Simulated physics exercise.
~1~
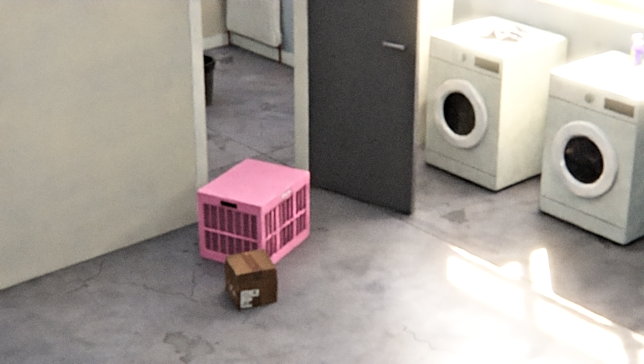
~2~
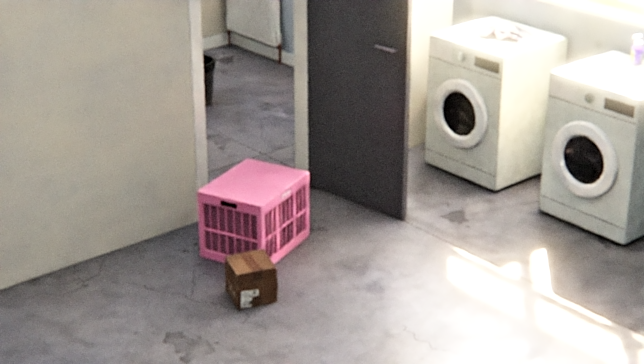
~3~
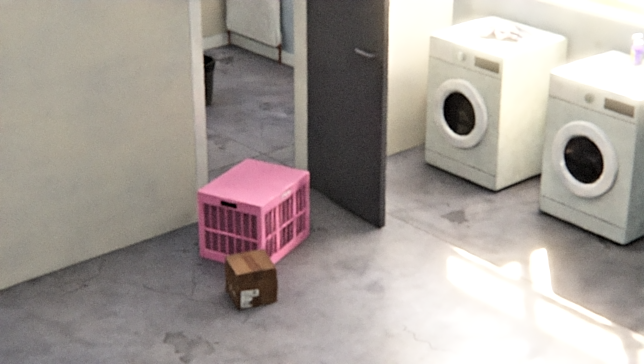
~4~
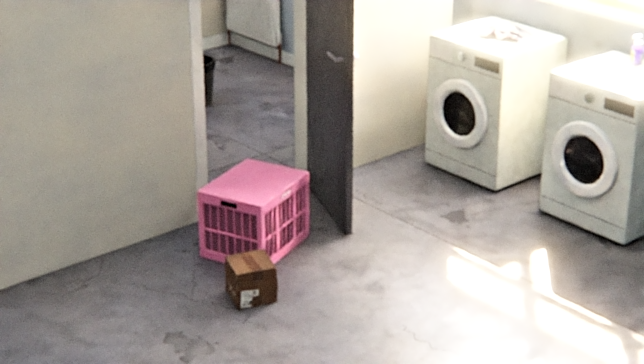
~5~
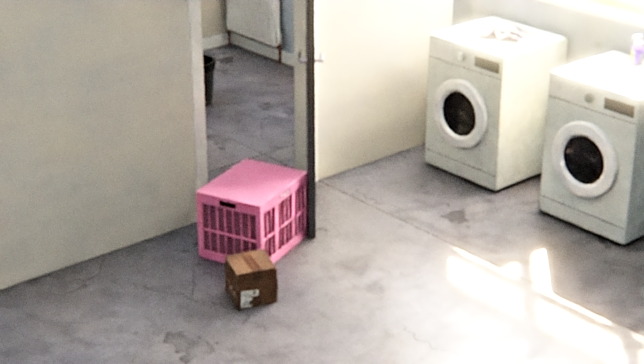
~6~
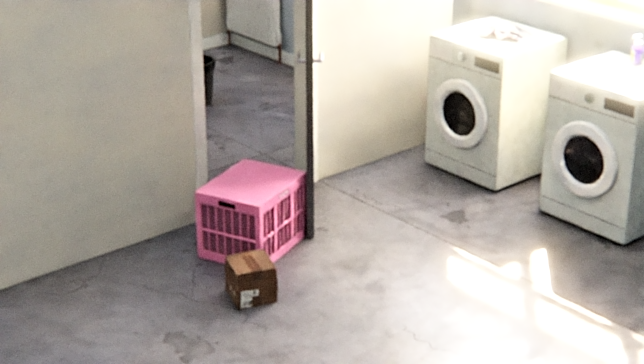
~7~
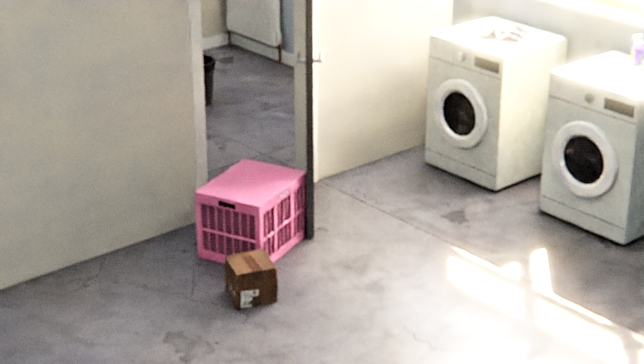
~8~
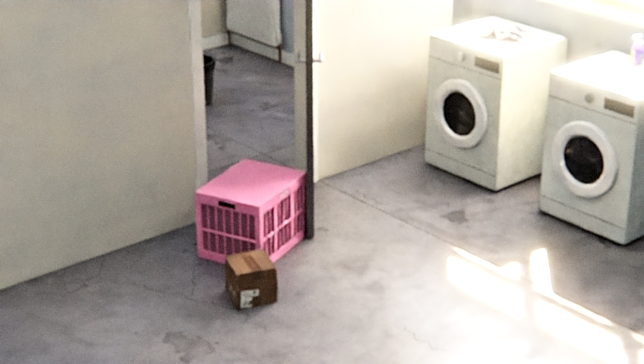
In a sunlit laundry room with a grey concrete floor, a dark grey door stands wide open beside a doorway, with two white washing machines to the right. A pink slatted crate sits at the opening, and a small brown cardboard box rests just in front of it. The door swings steadily to the left, uncovering more of the pale wall behind it, until it appears edge-on. It reaches the right side of the crate and stops there, with the crate barely shifting. The door stays still, partly open against the crate, and the doorway remains unclosed.
